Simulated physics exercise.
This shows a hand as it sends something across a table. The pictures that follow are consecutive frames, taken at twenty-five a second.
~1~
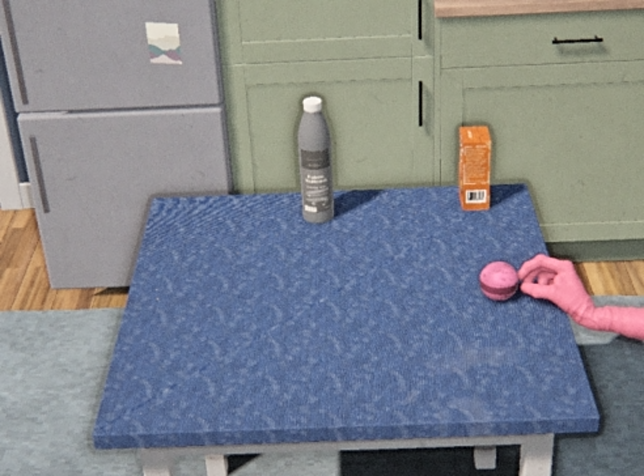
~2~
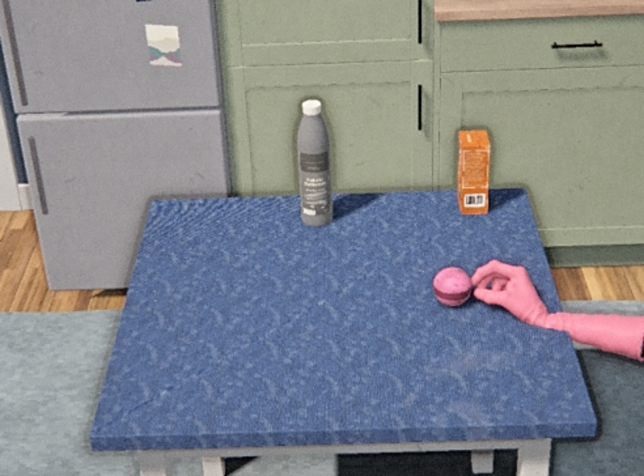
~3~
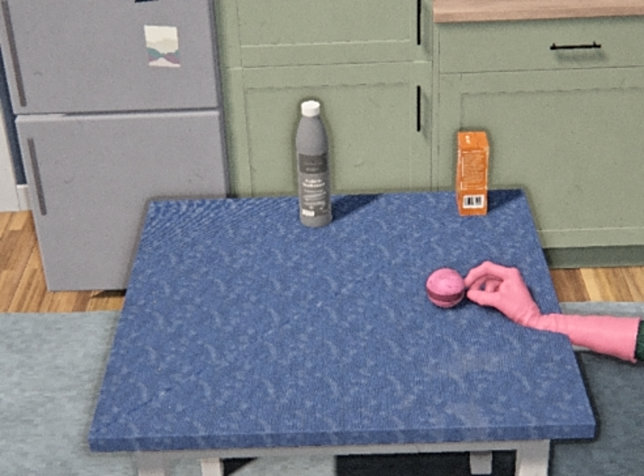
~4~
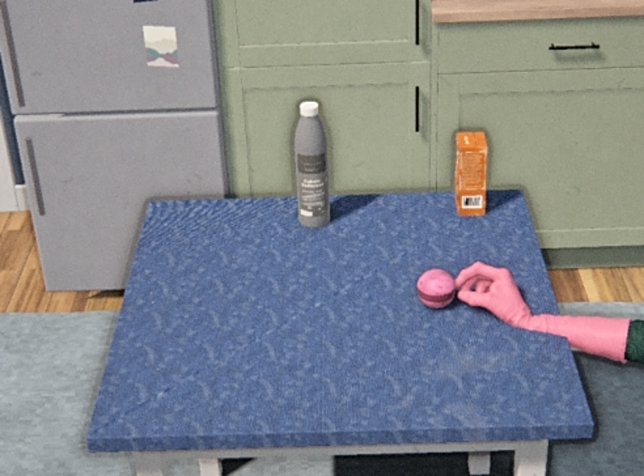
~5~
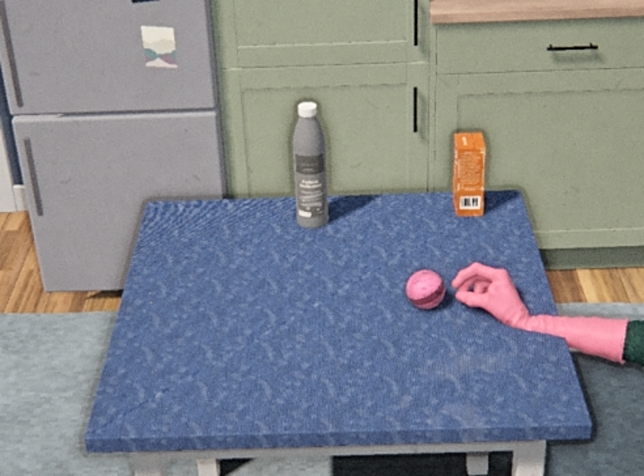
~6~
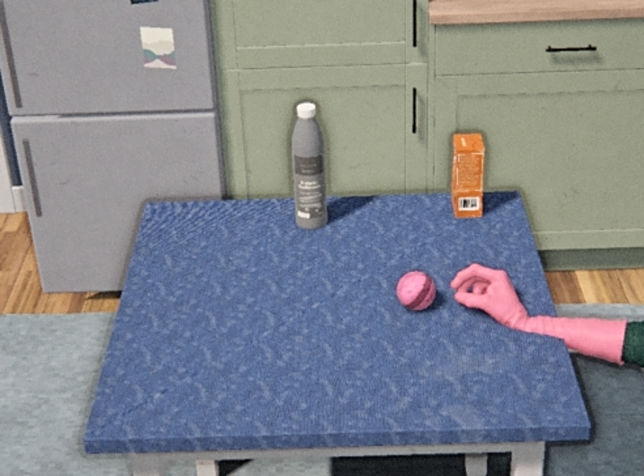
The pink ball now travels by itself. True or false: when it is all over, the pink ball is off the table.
False.
Then, 0.10 s past the last view, pink ball displaced about its own width near (397, 291).
Then, 0.20 s past the last view, pink ball displaced about its own width near (381, 292).
Then, 0.40 s past the last view, pink ball displaced well along near (354, 293).
Then, 0.60 s past the last view, pink ball displaced well along near (337, 294).
Finally, moved from the start, pink ball. Final places as the last picture's camera would see them, pink ball near (329, 294).
